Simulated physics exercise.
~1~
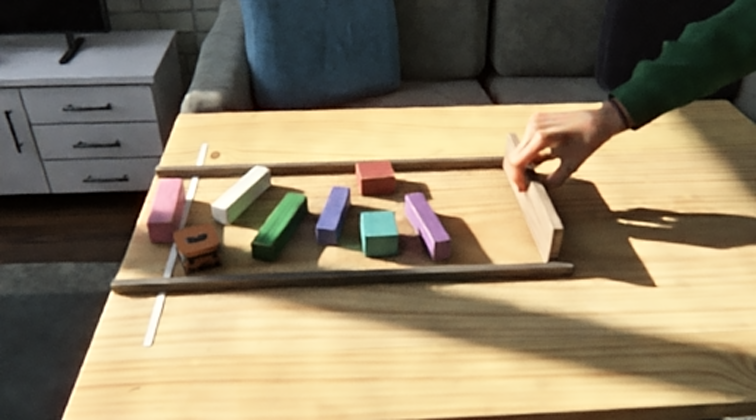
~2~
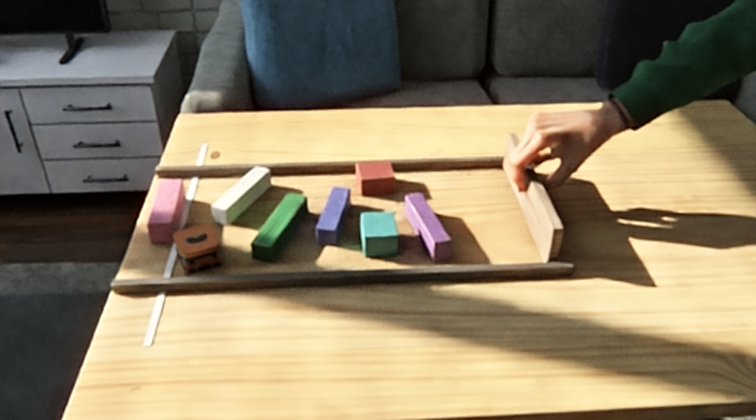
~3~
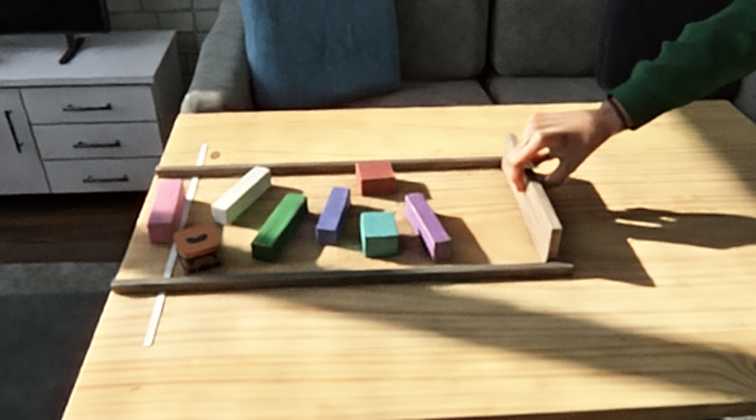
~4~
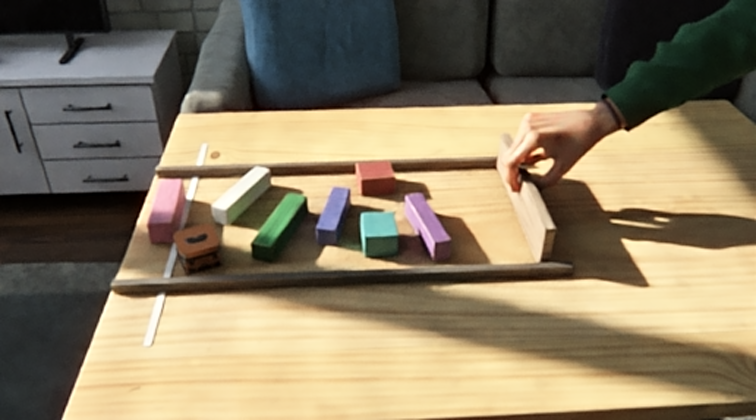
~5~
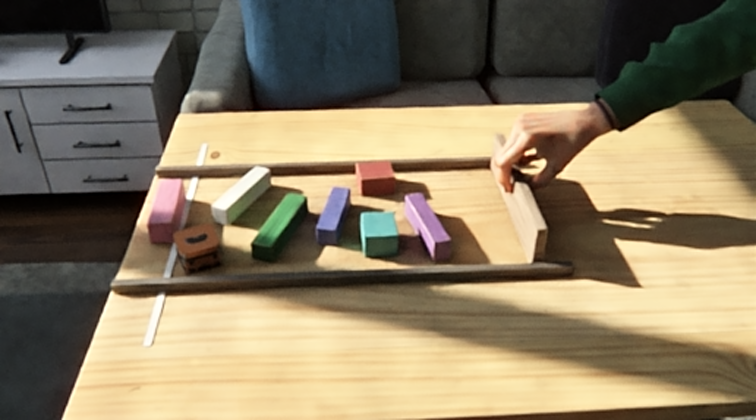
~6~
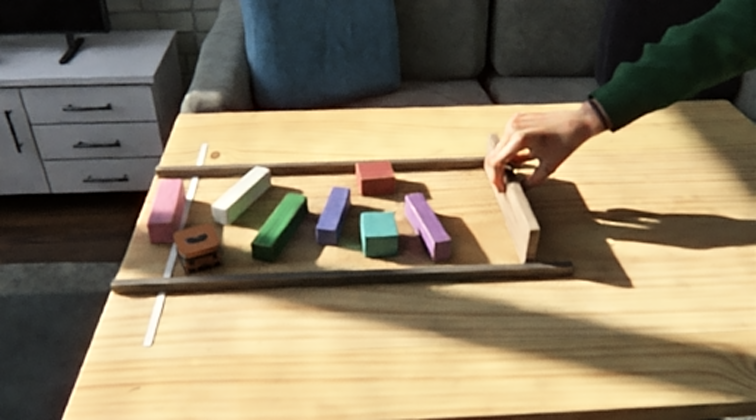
On a wooden table in a living room, colourful bars and blocks and an orange case lie scattered between two dark rails, with a white strip of tape toward the left. A hand in a green sleeve grips a board at the right, then slides it slightly left while the pieces stay still.
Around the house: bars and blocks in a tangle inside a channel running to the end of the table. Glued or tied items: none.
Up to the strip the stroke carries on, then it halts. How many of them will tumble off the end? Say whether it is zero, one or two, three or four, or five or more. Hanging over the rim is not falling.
I would say three or four.
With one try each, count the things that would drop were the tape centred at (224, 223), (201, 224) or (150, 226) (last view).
Going through them in order, you'd see 1, 2 and 7.
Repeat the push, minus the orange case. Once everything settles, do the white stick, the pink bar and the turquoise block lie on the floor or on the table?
Well, the white stick topples off, the pink bar topples off and the turquoise block is left in place.
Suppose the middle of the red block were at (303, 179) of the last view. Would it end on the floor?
From that start it hangs on.
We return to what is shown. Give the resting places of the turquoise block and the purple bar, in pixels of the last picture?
(134, 248) and (166, 235).
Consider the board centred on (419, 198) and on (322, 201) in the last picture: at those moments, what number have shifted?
Moved so far: 1, later 5.
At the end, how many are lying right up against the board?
In contact: 2.
Soon after, none off yet; pink bar at rest near (167, 210); orange case at rest near (198, 249); white stick at rest near (243, 195).
At rest, the number that fall off is three or four; fallen, green stick, white stick, orange case and pink bar.
